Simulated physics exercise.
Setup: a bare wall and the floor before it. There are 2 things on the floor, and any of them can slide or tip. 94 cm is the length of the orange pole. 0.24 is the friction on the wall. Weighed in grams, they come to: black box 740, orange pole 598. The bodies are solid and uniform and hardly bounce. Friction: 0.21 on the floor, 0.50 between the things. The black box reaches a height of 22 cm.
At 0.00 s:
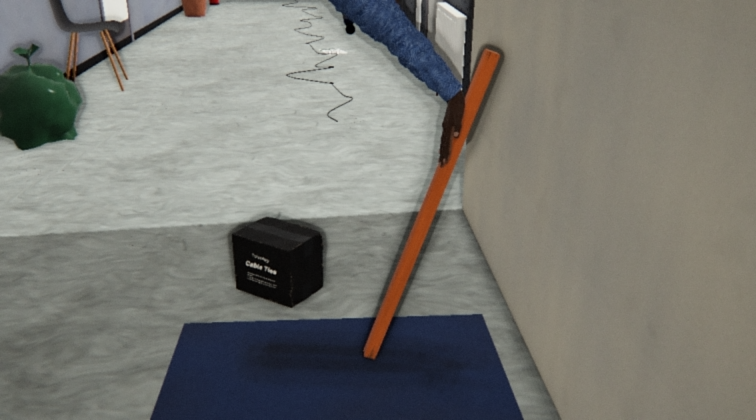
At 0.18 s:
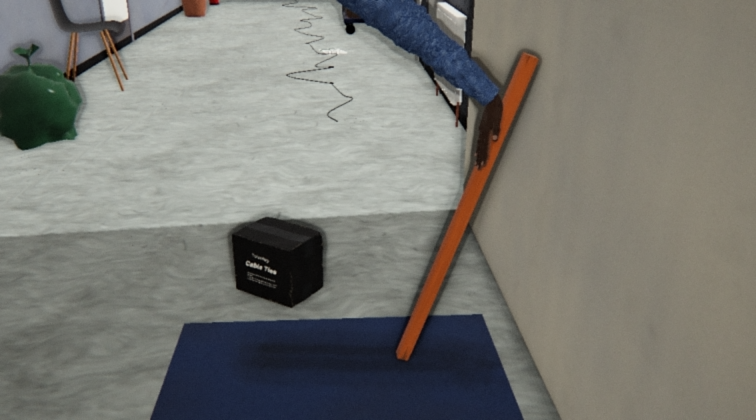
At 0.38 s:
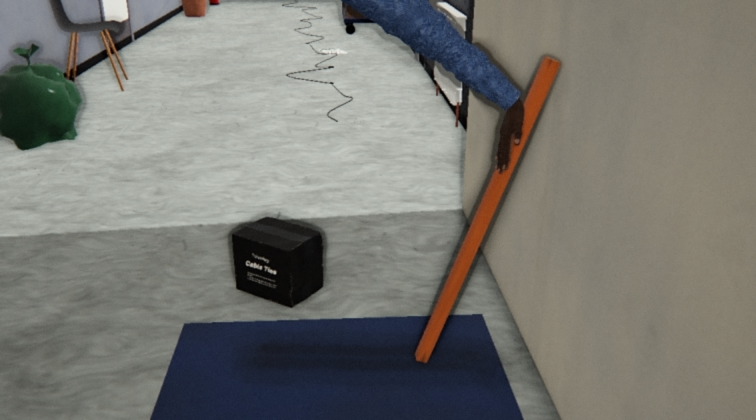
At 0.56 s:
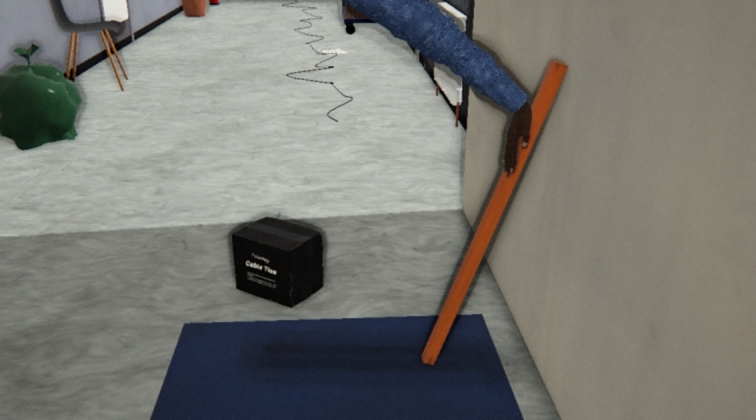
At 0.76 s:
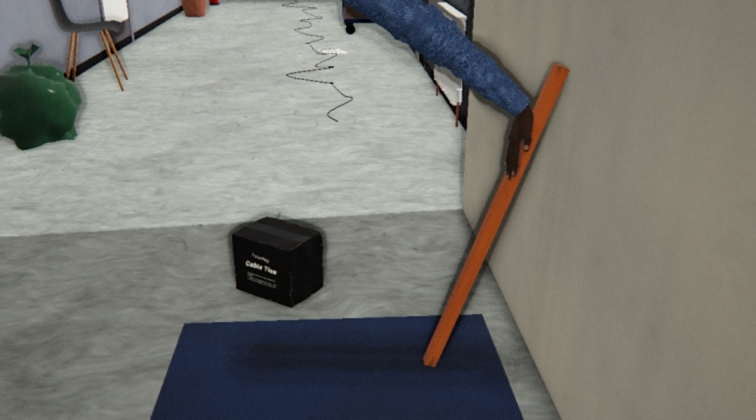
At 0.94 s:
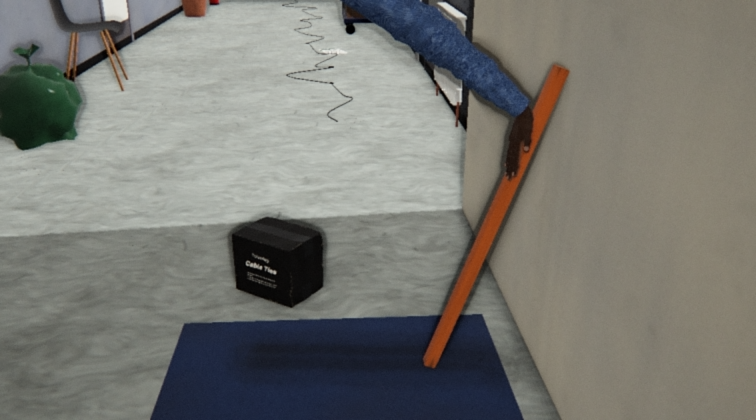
A room with a pale floor and a bare beige wall on the right is seen from slightly above by a still camera. A black box sits on the floor near a dark blue mat, with a green rounded object and a chair at the upper left. A blue-sleeved arm moves an upright, slanting orange pole rightward until it leans on the wall, the hand still holding it.
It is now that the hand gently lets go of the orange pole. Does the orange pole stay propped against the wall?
Yes.
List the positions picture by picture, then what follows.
In the first frame, 18 cm from its place; orange pole (425, 217); black box (279, 261).
In the second frame, 9 cm from its place; orange pole (461, 219); black box (279, 261).
In the third frame, 3 cm from its place; orange pole (481, 222); black box (279, 261).
In the fourth frame, 1 cm from its place; orange pole (488, 225); black box (279, 261).
Leant on the wall, still held; orange pole (490, 228); black box (279, 261), in the fifth frame.
Leant on the wall, still held; orange pole (490, 228); black box (279, 261), in the sixth frame.
After 1.14 s, no change.
After 1.54 s, orange pole resting near (490, 229).
In the end (2.2 s), both under 10 cm from the start. At the end, from the last picture's camera, orange pole near (490, 229). The pole remains leaning.
